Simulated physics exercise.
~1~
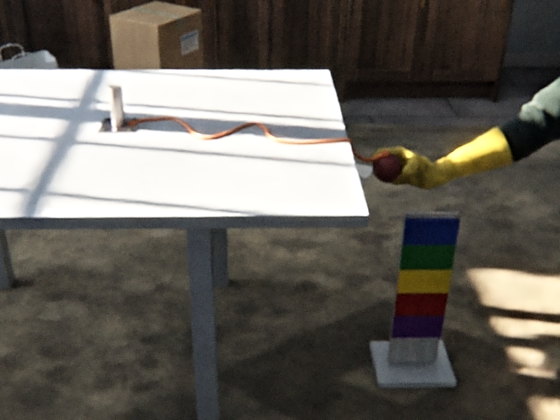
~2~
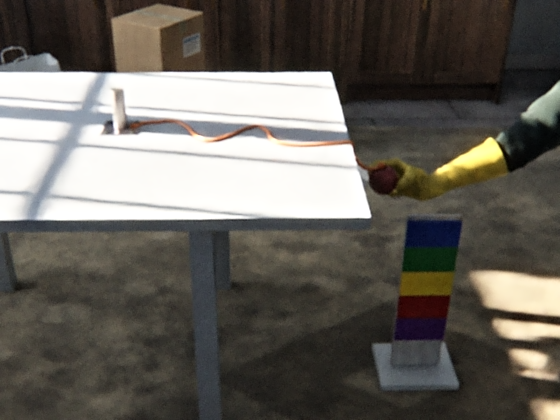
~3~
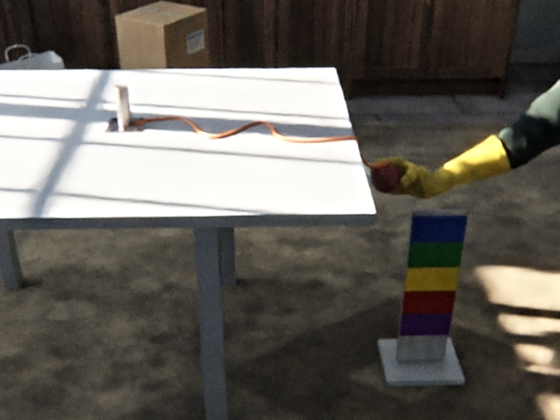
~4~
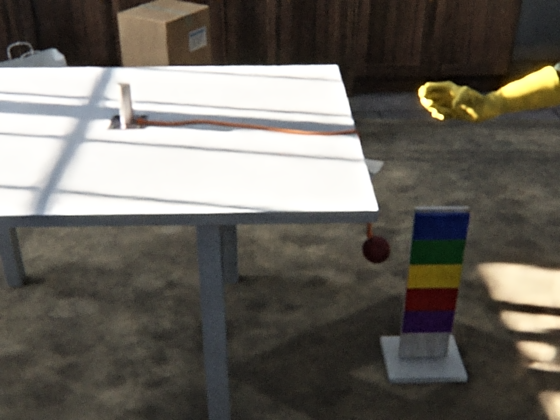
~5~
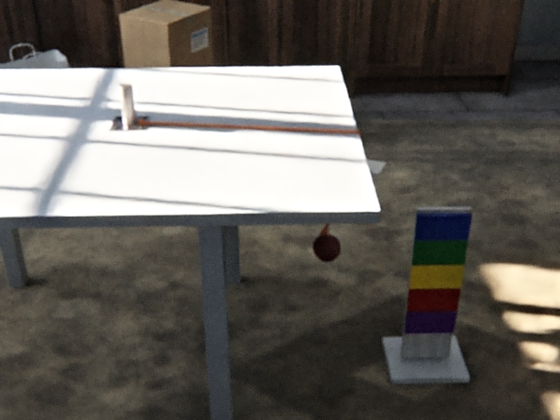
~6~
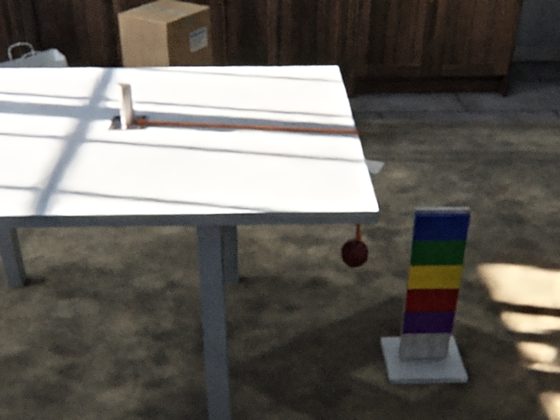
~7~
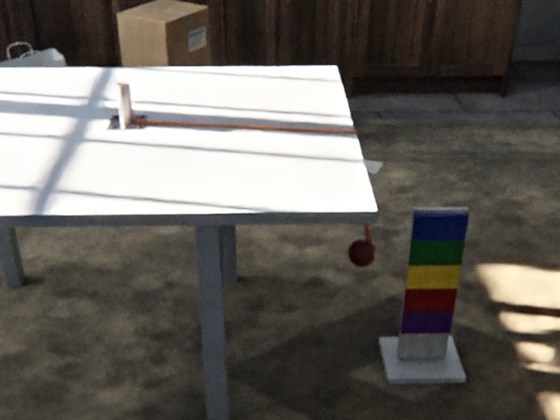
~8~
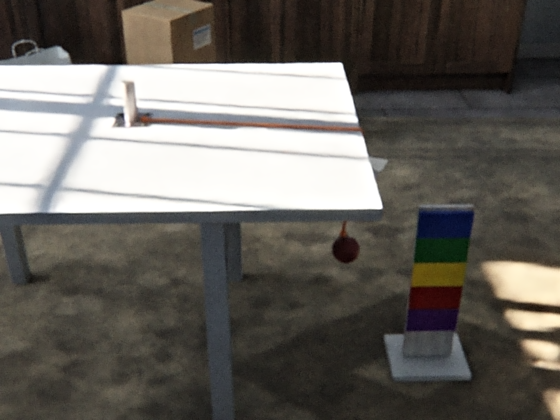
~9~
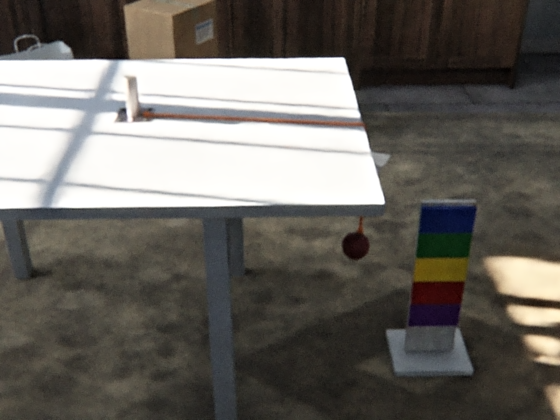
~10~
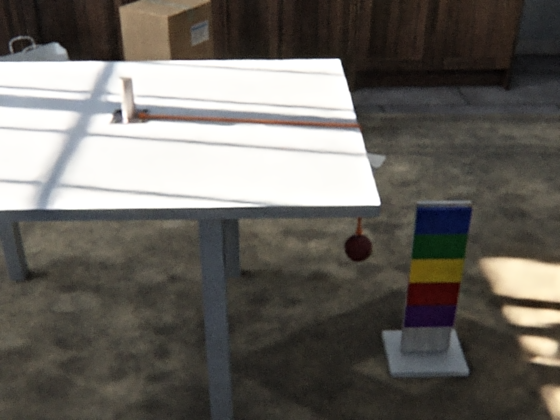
A gloved hand releases a red ball, which drops, swings and hangs level with green.
